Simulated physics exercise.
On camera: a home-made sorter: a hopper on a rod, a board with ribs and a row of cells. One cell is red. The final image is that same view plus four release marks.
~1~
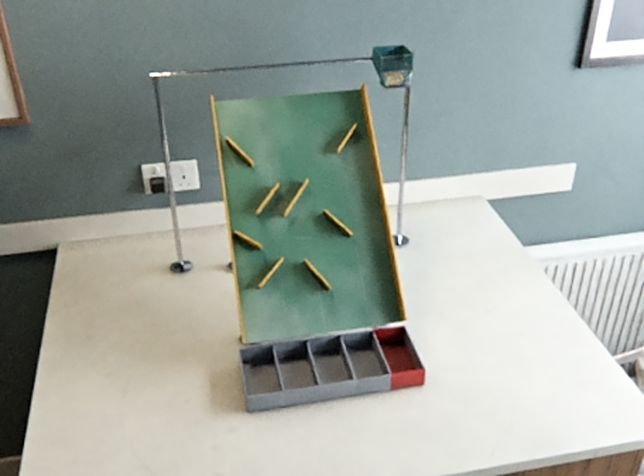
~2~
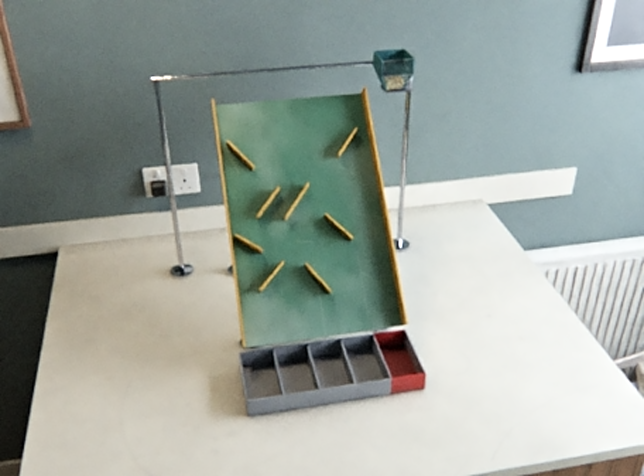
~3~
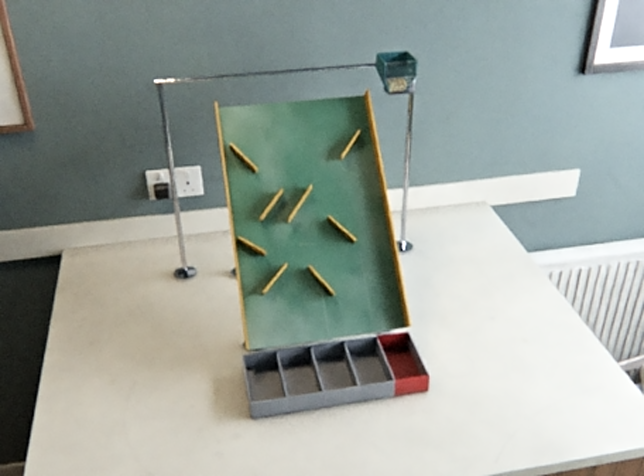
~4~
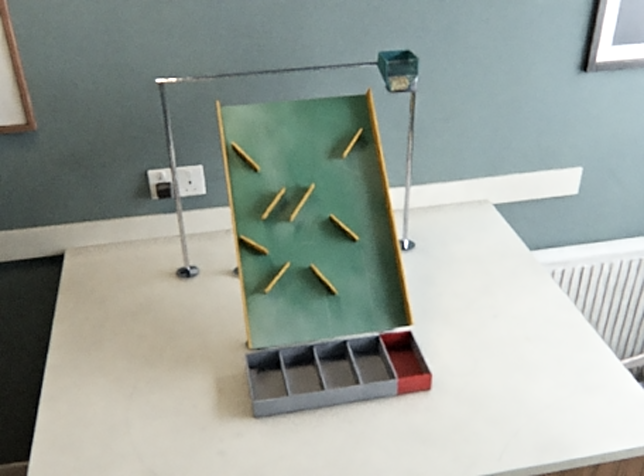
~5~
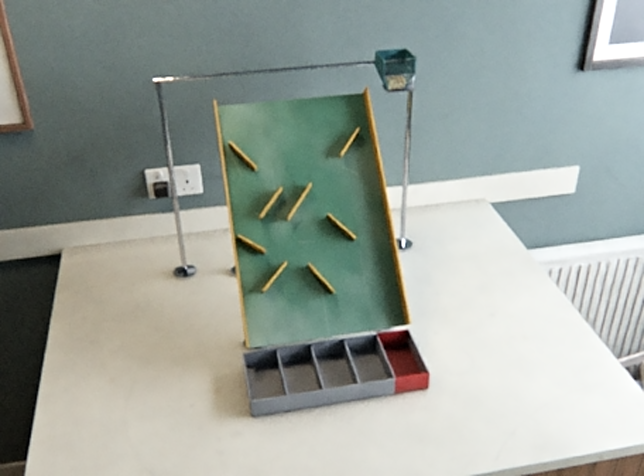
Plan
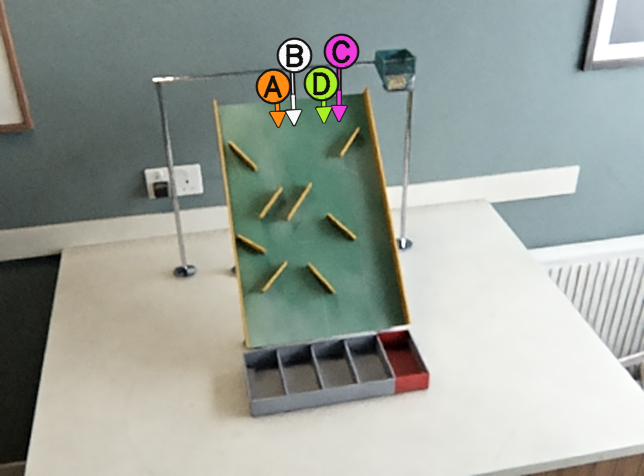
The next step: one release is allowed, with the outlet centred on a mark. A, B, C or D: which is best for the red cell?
The best mark is D.
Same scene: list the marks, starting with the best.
Best to worst: D, C, B, A.
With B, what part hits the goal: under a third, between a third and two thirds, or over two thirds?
Mark B gives under a third.
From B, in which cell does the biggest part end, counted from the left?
The first.
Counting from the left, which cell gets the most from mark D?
It is the fifth one.
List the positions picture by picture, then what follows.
In the first frame, hopper at (392, 78), soya beans, door shut.
In the second frame, ribs (227, 141) to (254, 167), (339, 154) to (357, 128), (258, 216) to (279, 187).
In the third frame, ribs (289, 220) to (312, 185), (238, 237) to (266, 252), (329, 216) to (356, 240).
In the fourth frame, ribs (266, 291) to (289, 262), (312, 264) to (337, 293).
In the fifth frame, red cell at (412, 382), number 5 of 5 from the left.
On the marked copy, mark A meets the board at (278, 121); mark B meets the board at (293, 119); mark C meets the board at (339, 115); mark D meets the board at (324, 116).
With A, a small part in the red cell, nearly all in other cells.
With B, about a quarter in the red cell, about two thirds in other cells.
With C, about a third in the red cell, about half in other cells, a small part outside the box.
With D, about two thirds in the red cell, about a third in other cells.
